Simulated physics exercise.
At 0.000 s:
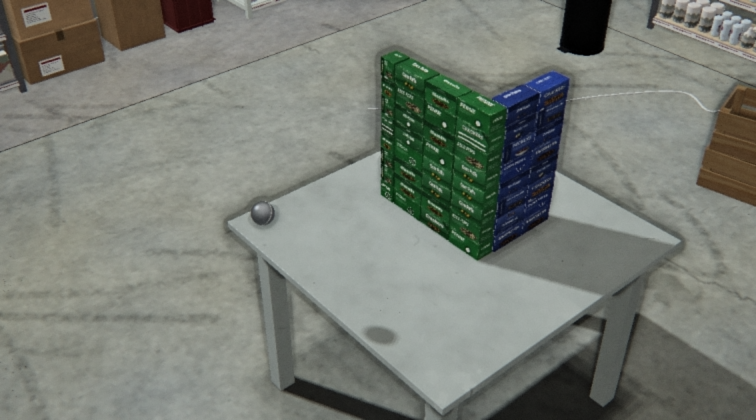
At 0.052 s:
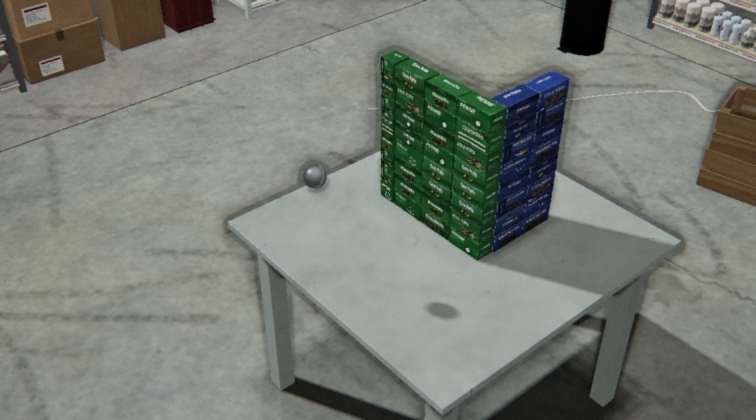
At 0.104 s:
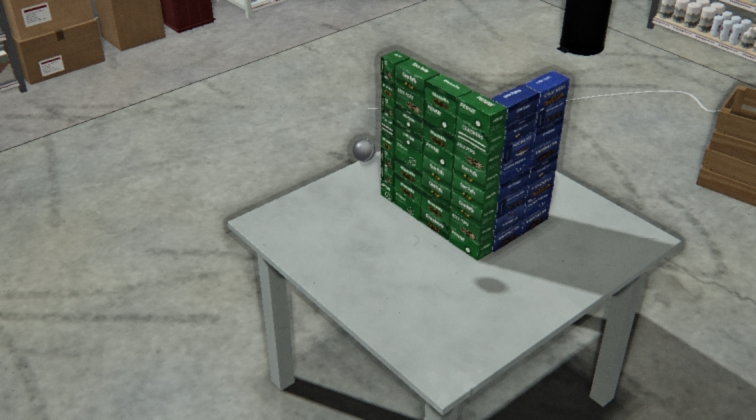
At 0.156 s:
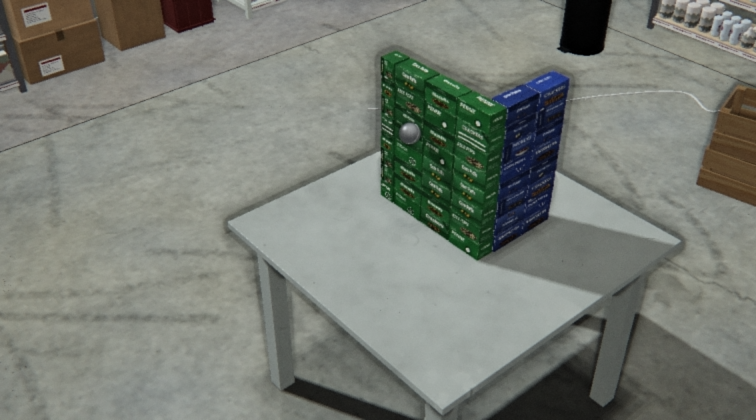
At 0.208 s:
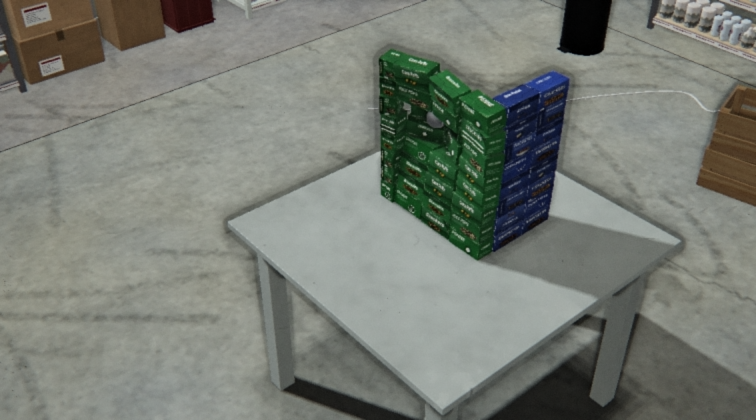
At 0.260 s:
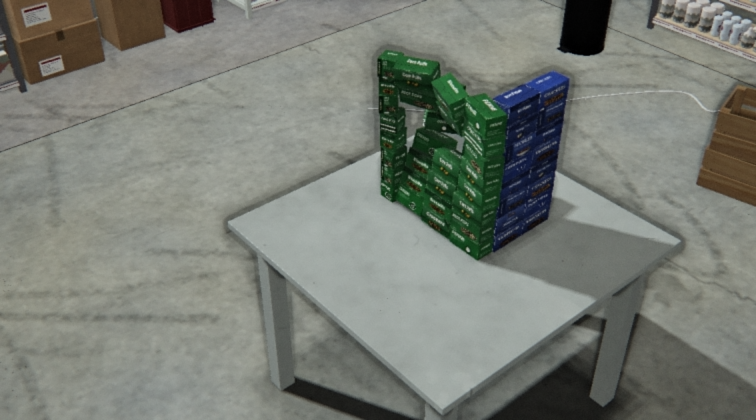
At the start, a steel ball flies from the left over a pale table toward the green wing of a corner wall of stacked packets. It strikes the green wing and disappears from view among the packets, which buckle and tilt around a widening gap, while the blue wing barely changes.
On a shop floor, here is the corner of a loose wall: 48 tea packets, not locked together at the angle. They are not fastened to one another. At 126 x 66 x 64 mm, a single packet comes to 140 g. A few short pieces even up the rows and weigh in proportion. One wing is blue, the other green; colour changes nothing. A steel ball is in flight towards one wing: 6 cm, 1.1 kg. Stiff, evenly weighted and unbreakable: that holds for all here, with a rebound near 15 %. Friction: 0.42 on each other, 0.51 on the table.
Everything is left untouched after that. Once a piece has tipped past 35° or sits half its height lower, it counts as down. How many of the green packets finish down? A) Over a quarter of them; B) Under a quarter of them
A.
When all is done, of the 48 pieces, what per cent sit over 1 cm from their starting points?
60 percent.
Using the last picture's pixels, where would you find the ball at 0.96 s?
(611, 214), more or less.
By 0.48 s, ball still moving; 12 of the 32 green packets down (12 of 48 in all colours); top green packet tilted 7°.
By 0.96 s, ball still moving; 24 of the 32 green packets down (24 of 48 in all colours); top green packet tilted 54°, 18 cm lower.
When it is over (1.4 s), ball rolling away; 24 of the 32 green packets down (24 of 48 in all colours); top green packet tilted 63°, 1.17 m lower; top blue packet unmoved. That is 75 per cent. In pixels of the last frame, middles, top green packet near (227, 234), top blue packet near (515, 105).
